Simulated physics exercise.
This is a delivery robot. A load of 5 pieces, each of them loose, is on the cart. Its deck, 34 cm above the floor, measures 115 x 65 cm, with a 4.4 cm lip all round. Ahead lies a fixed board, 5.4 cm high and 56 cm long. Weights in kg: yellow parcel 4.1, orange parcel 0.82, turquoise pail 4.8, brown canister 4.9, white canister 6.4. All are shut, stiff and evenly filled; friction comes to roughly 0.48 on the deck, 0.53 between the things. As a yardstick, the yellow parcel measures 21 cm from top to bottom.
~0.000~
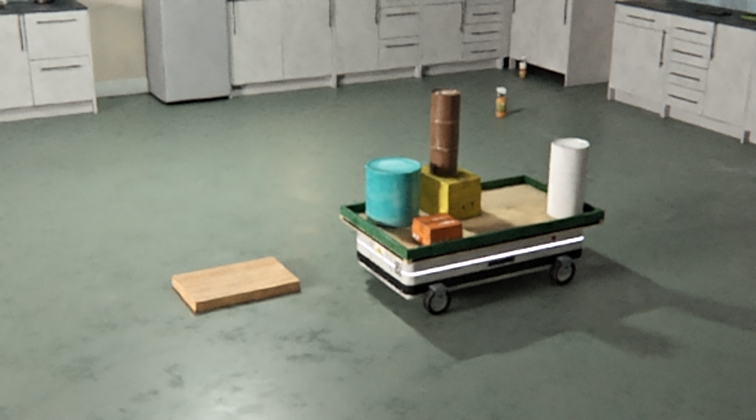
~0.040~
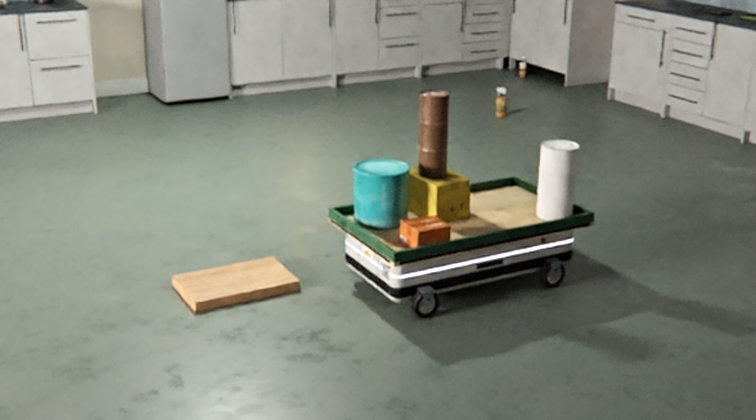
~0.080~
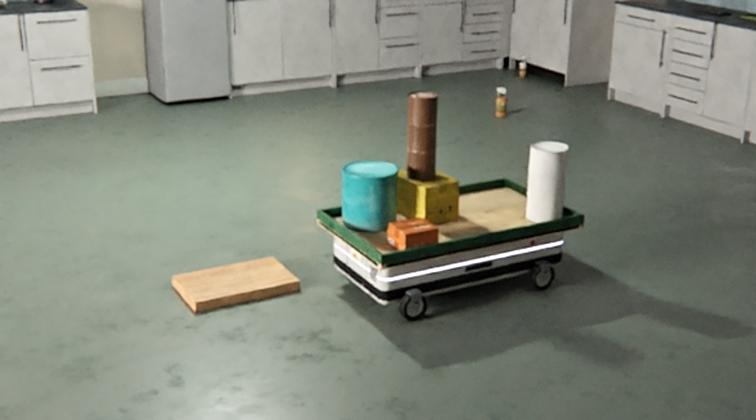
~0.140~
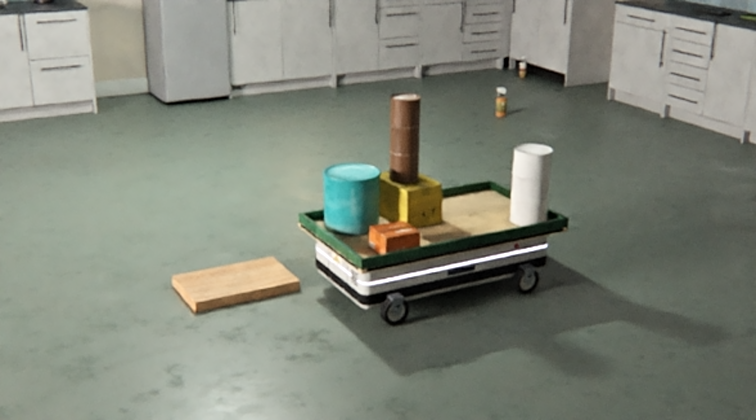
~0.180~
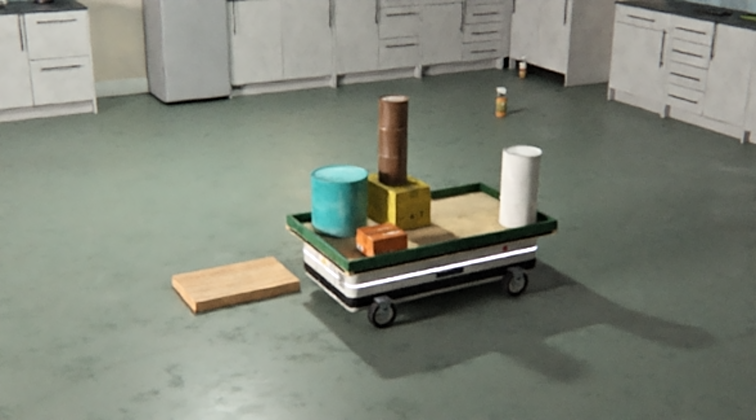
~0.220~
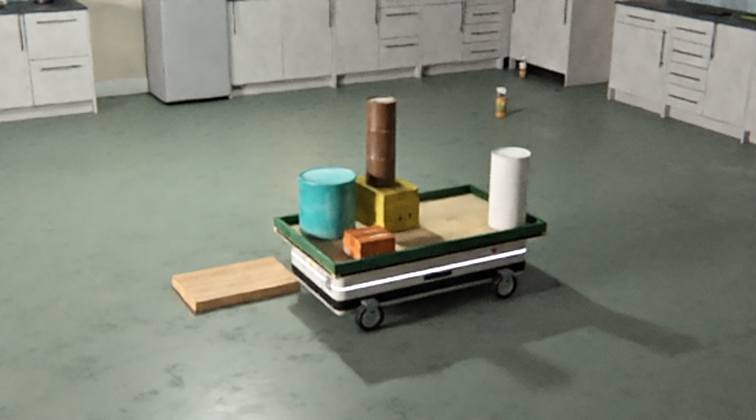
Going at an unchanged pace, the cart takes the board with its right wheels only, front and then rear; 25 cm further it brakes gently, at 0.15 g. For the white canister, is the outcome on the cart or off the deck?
The white canister ends off the deck.
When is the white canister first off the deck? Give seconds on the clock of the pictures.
At about 1.3 s.
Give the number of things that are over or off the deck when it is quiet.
In all, 2.
Around 0.72 s, cart has run 122 cm; brown canister at 18° to upright; turquoise pail at 7° to upright; yellow parcel shifted 3 cm.
Around 1.32 s, cart has run 224 cm; white canister now off the deck; brown canister on its side; yellow parcel shifted 5 cm.
Finally (3.0 s), off the deck, white canister; on their side or leaning hard on the cart, brown canister; the other 3 still in place (within 10 cm).
